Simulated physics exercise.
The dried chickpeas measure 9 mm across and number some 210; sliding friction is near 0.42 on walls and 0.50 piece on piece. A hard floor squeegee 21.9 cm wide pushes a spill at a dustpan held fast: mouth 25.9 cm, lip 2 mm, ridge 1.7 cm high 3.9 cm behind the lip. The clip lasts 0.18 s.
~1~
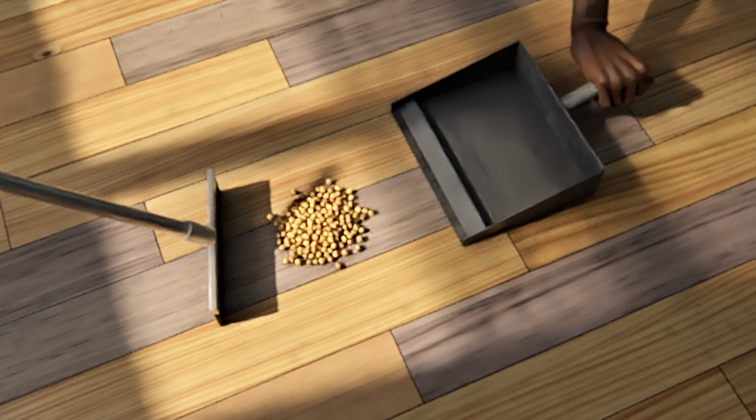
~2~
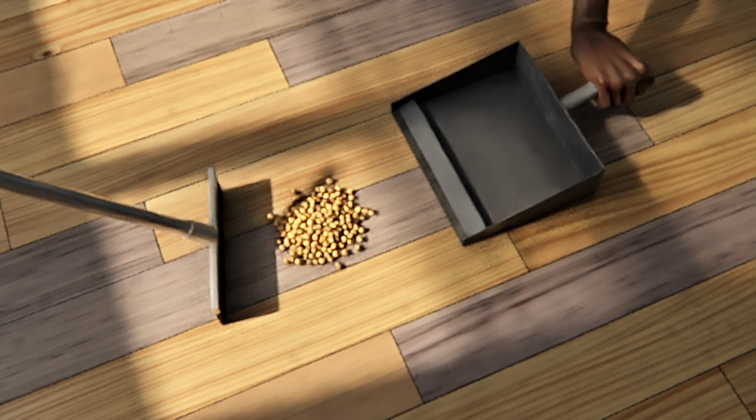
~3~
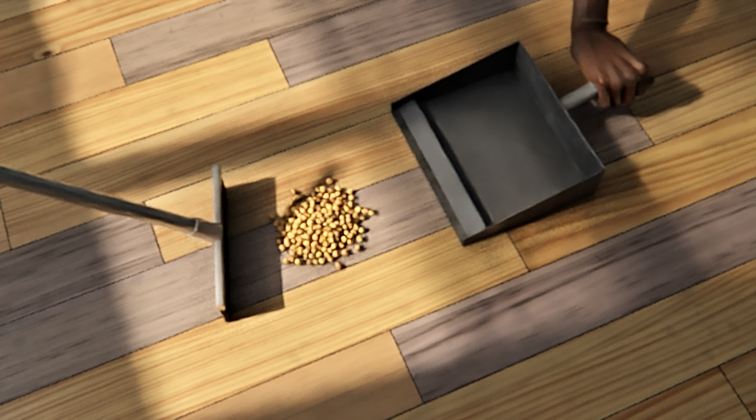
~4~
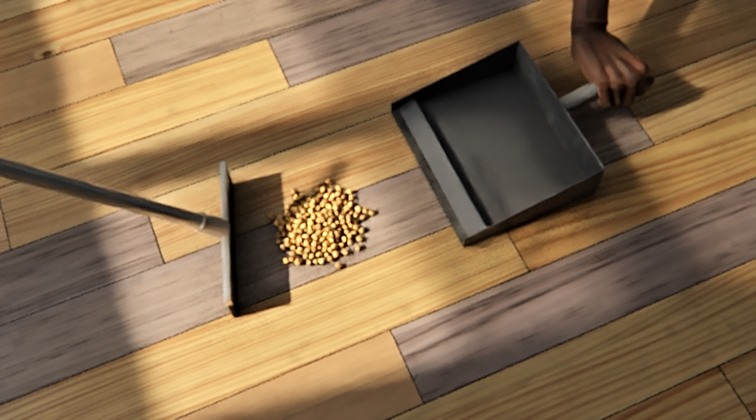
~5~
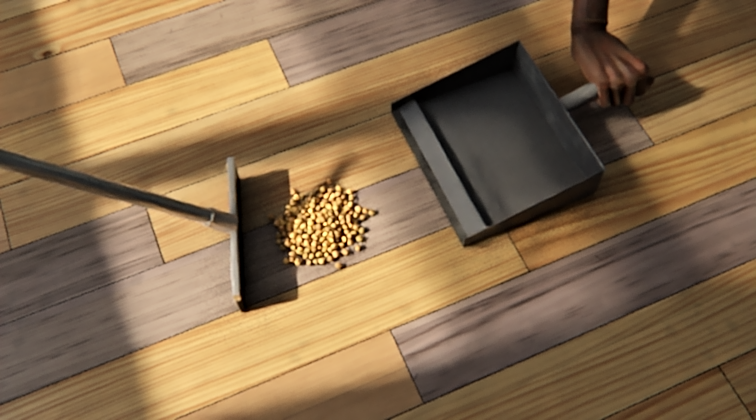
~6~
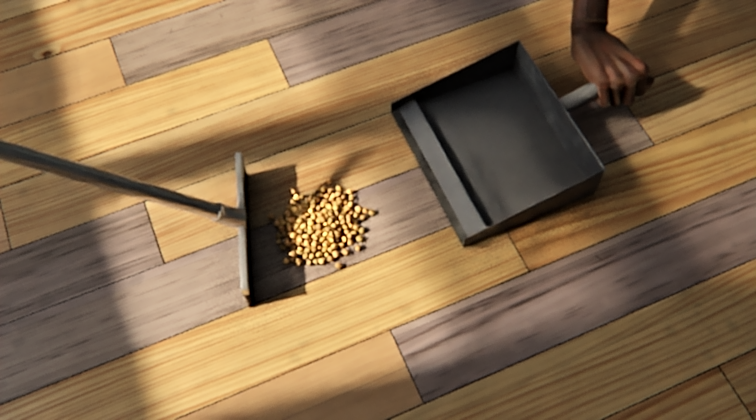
On a wooden floor, a squeegee slides slightly right toward a still pile of chickpeas.
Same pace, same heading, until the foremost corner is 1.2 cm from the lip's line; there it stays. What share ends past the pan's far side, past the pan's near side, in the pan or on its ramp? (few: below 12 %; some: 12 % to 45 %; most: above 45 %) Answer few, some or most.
Far side: Few, near side: Few, pan: Few.
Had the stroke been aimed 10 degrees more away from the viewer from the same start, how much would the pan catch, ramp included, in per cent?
It would be near 0 per cent.
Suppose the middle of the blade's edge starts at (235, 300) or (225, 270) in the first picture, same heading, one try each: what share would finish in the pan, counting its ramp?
About 15 and 5 per cent.
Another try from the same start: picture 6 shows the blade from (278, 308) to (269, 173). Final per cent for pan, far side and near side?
Pan 25, far 0, near 25.
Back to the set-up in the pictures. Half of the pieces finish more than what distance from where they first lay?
About 14 cm.
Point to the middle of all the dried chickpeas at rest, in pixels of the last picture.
Near (408, 192).
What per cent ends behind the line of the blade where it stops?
Some 20 per cent.
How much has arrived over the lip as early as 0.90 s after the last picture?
Some 0 per cent.
Then, 0.33 s after the last picture, middle of the blade 17 cm from the lip; 0 % over the lip, far side 0 %, near side 0 %.
Then, 0.56 s after the last picture, middle of the blade 9 cm from the lip; 0 % over the lip, far side 0 %, near side 0 %.
Then, 0.90 s after the last picture, middle of the blade 4 cm from the lip; 0 % over the lip, far side 0 %, near side 0 %.
In the end, far side 0 %, near side 0 %, pan 0 %, in front of the lip or behind the blade 100 %.
